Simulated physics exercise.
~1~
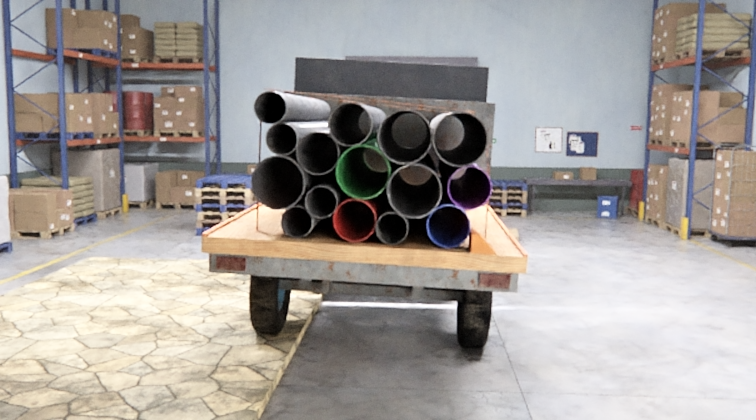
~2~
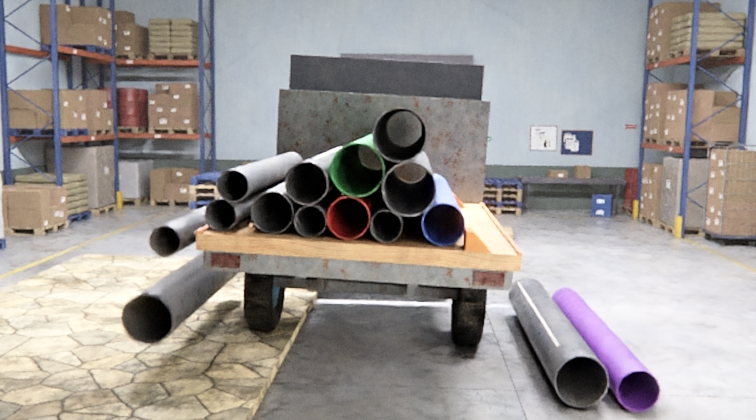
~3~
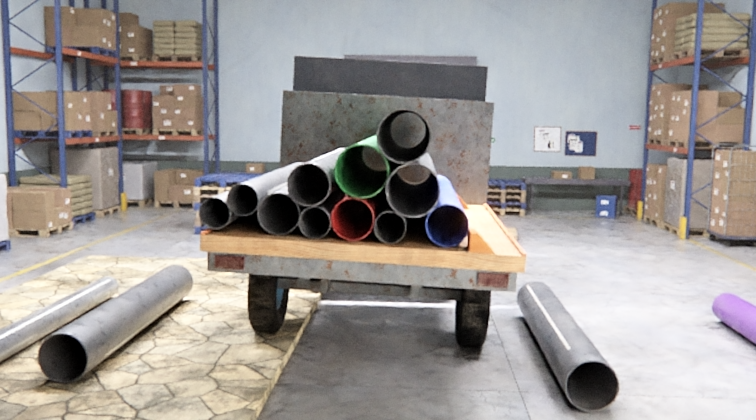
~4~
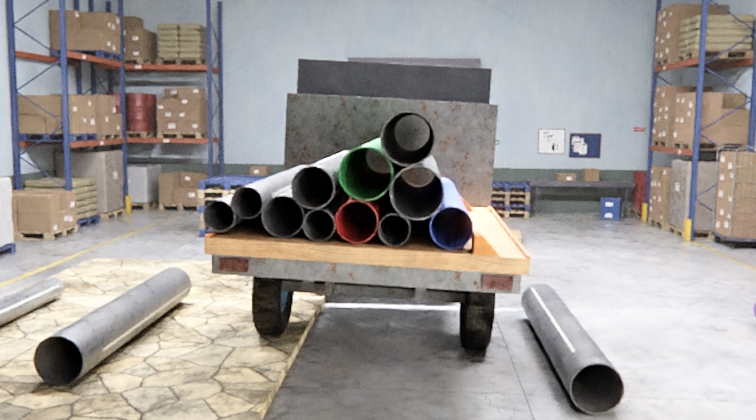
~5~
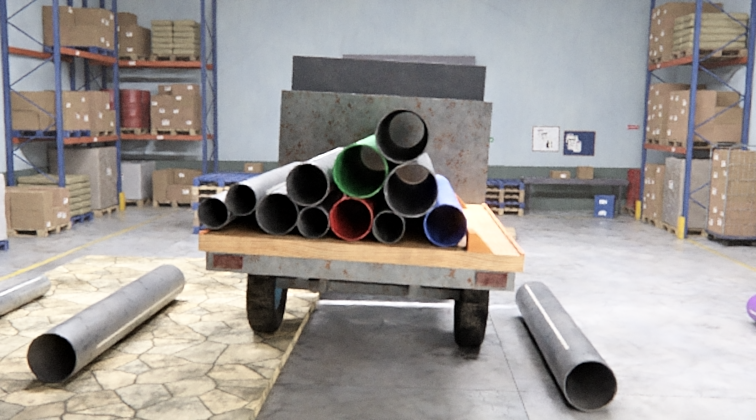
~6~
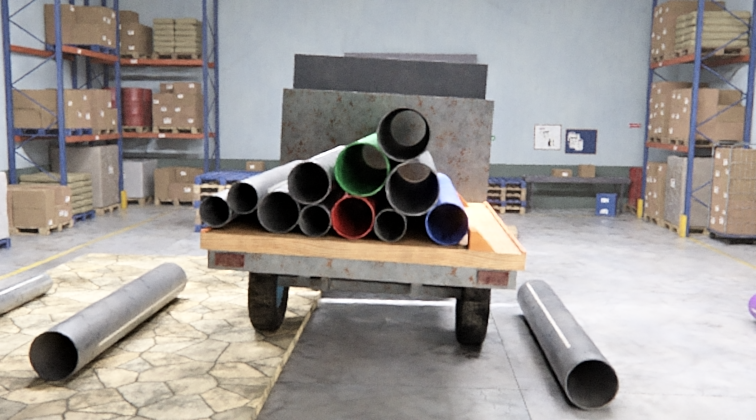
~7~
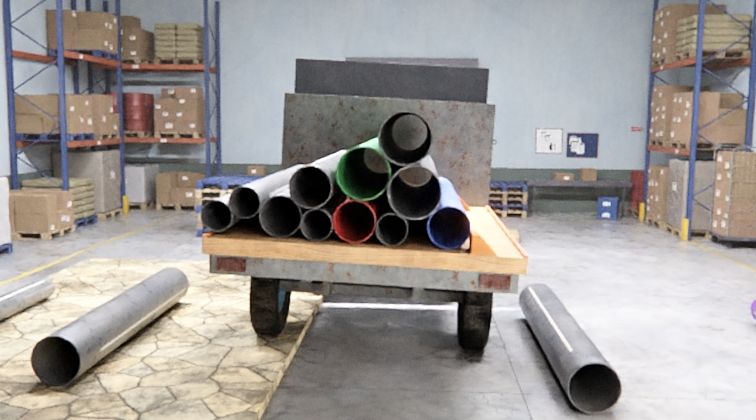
The video shows a stack of pipes on the back of a flatbed truck in a warehouse. The stack collapses, and a purple pipe and several grey ones drop off both sides and roll on the floor, while the blue, green and red pipes stay on the deck.
